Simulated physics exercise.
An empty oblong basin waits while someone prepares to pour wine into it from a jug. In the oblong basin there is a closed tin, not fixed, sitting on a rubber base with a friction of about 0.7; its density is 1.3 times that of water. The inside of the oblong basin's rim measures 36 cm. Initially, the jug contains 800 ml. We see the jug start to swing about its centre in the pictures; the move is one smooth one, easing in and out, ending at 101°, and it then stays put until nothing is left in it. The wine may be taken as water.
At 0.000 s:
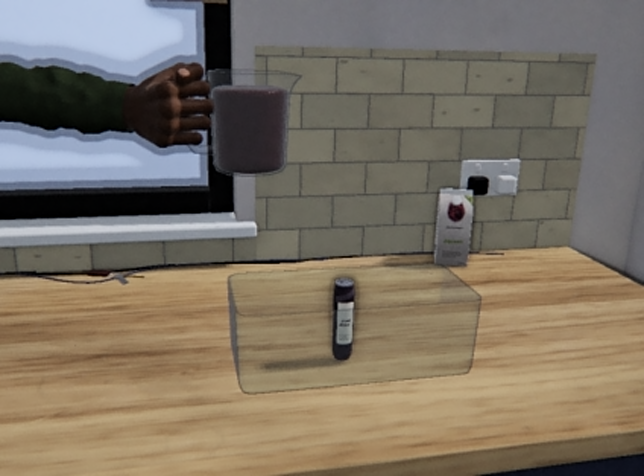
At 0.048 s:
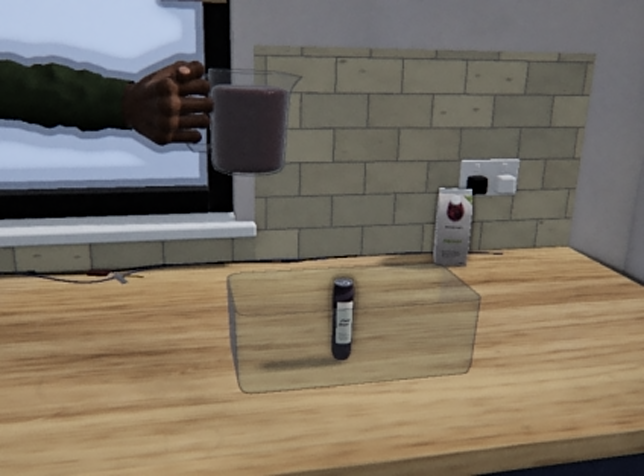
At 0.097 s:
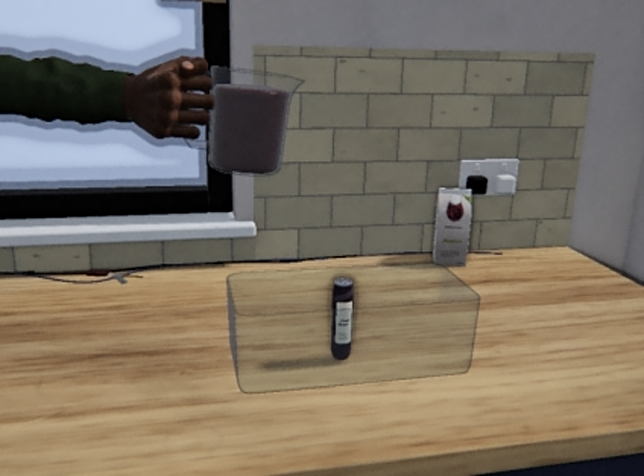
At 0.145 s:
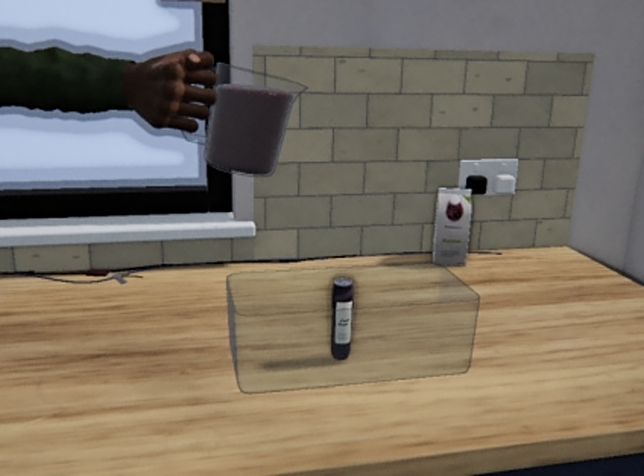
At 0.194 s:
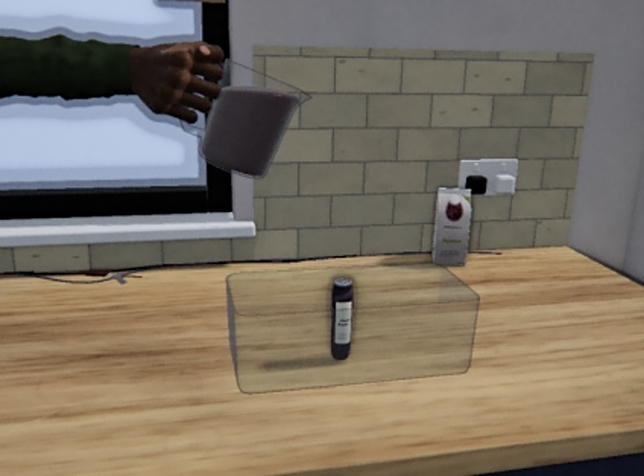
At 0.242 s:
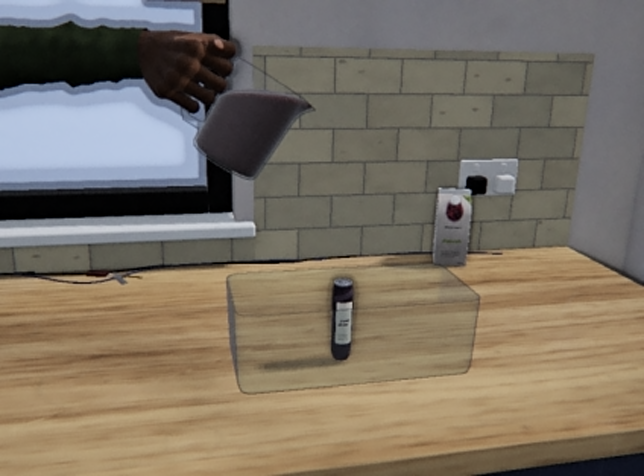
A hand tilting a glass jug of dark liquid to the right above a clear oblong basin holding a small labelled container.
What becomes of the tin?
It stays erect.
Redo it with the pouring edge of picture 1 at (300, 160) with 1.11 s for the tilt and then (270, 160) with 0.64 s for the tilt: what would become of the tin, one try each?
Trial 1 - tin tips; trial 2 - tin stays standing.
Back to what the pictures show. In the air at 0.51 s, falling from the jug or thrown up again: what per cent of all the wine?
Close to 34 per cent, I'd say.
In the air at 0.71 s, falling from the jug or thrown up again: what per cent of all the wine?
34 in a hundred, give or take.
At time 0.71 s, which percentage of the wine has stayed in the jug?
20 per cent or thereabouts.
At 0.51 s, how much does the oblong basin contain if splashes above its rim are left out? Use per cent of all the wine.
I reckon close to 4 percent of it.
After 0.51 s the tilt is 91° and 63 per cent is still to pour; the tin stands where it began.
After 0.71 s the tilt is 101° and 21 per cent is still to pour; the tin stands where it began.
After 0.92 s the tilt is 101° and 5 per cent is still to pour; the tin stands where it began.
After 1.14 s the tilt is 101° and 1 per cent is still to pour; the tin stands where it began.
In the end the tin stands where it began.
